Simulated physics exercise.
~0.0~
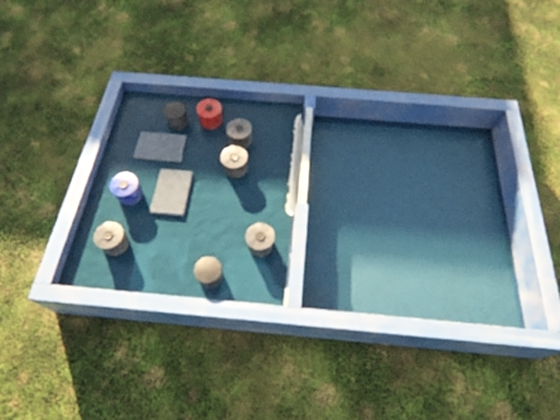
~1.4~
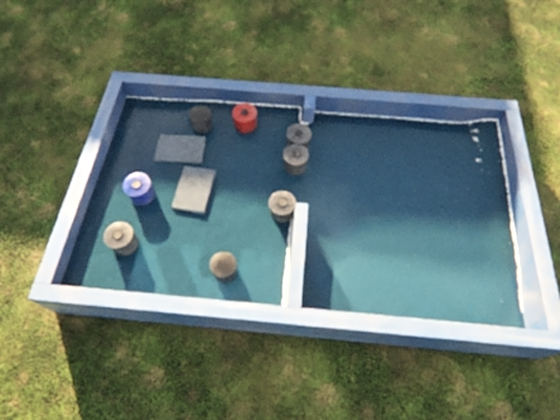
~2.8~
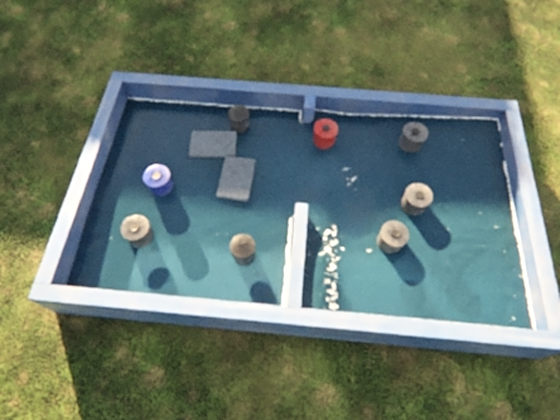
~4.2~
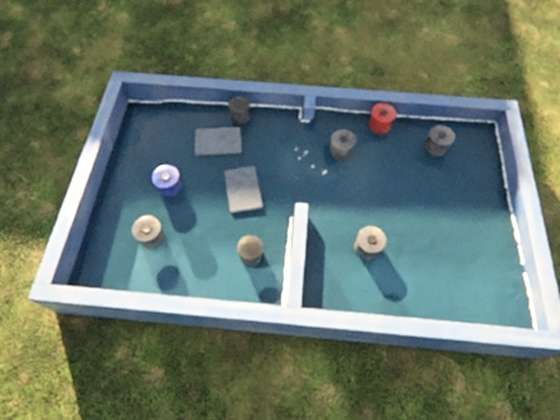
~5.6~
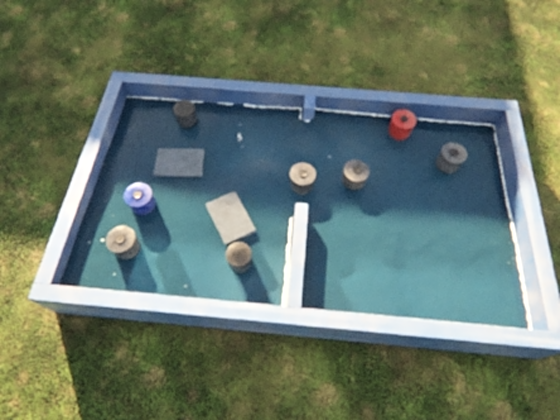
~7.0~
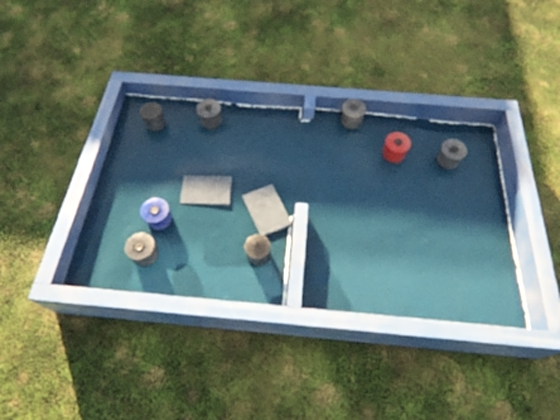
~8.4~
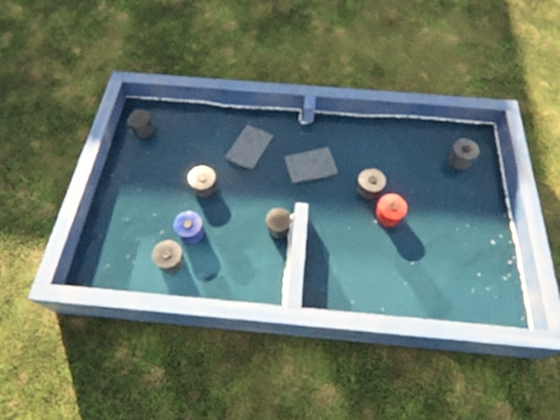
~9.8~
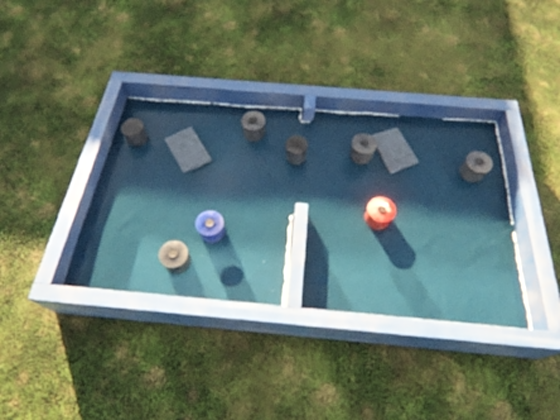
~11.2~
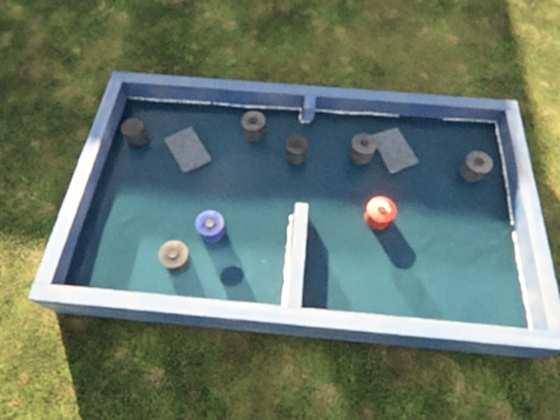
Red tub and several brown ones drifting right through a gap in a blue tank's divider, the blue tub staying left.
